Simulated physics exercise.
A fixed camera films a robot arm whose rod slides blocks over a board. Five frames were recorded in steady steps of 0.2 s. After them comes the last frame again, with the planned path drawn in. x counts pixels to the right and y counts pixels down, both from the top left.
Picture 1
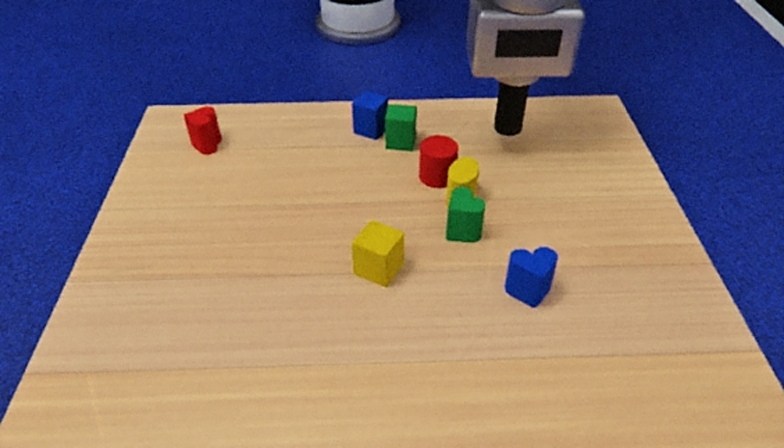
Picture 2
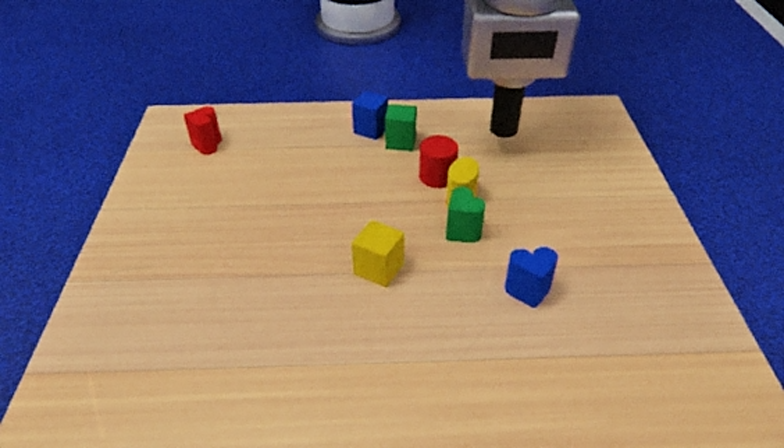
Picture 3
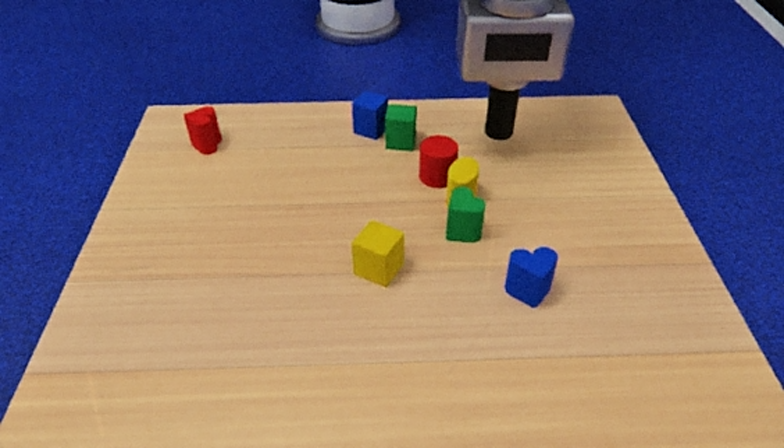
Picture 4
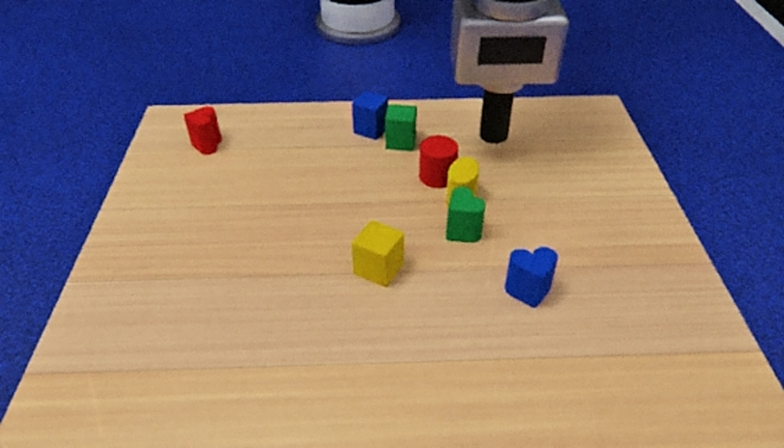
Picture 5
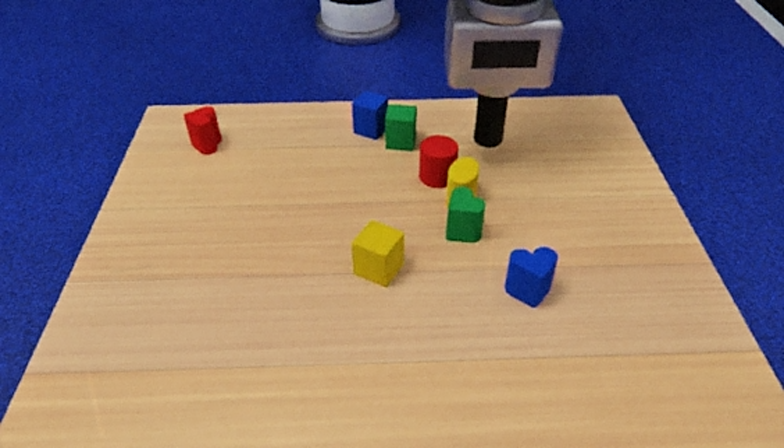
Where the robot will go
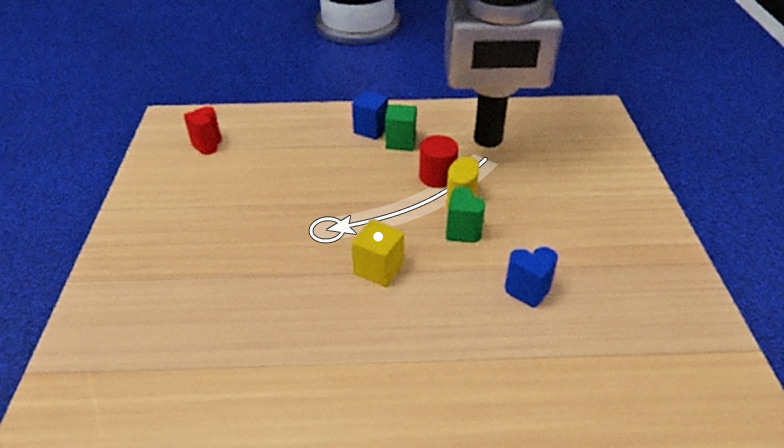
A pale wooden board lies on a blue surface, seen from above and in front by a camera that stays still. A red block sits at far left, blue and green cubes at the back, a red cylinder, yellow block and green heart-shaped block near the centre, with a yellow cube and blue heart nearer. A robotic arm's black rod moves slightly left and forward, touching no blocks, which stay still.
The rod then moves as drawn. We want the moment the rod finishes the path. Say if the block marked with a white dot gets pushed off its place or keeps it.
It keeps its spot.
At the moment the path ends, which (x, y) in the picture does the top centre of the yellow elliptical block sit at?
It is at (438, 196).
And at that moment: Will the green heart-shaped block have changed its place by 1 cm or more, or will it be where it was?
It is moved off its spot.
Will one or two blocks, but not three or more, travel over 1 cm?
No
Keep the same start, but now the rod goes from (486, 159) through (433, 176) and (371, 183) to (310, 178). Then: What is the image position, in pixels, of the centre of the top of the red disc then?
The top centre is at (349, 173).
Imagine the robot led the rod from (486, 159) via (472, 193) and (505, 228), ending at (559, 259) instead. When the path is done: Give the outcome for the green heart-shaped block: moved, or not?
Shifted out of place.
Path on the board, from (486, 159) via (448, 190) and (394, 214), ending at (327, 230); the dot is on the yellow square block.
The first path, step by step. One third of the way, rod at (448, 171); red disc at (416, 152); yellow elliptical block at (453, 183), turned 20° anticlockwise; green heart-shaped block at (467, 211), turned 15° anticlockwise.
Two thirds of the way, rod at (393, 195); red disc at (397, 156); yellow elliptical block at (438, 196), turned 75° anticlockwise; green heart-shaped block at (472, 219), turned 15° anticlockwise.
At the end, rod at (325, 210); yellow square block in place; red disc at (397, 156); yellow elliptical block at (438, 196), turned 75° anticlockwise; green heart-shaped block at (472, 219), turned 15° anticlockwise.
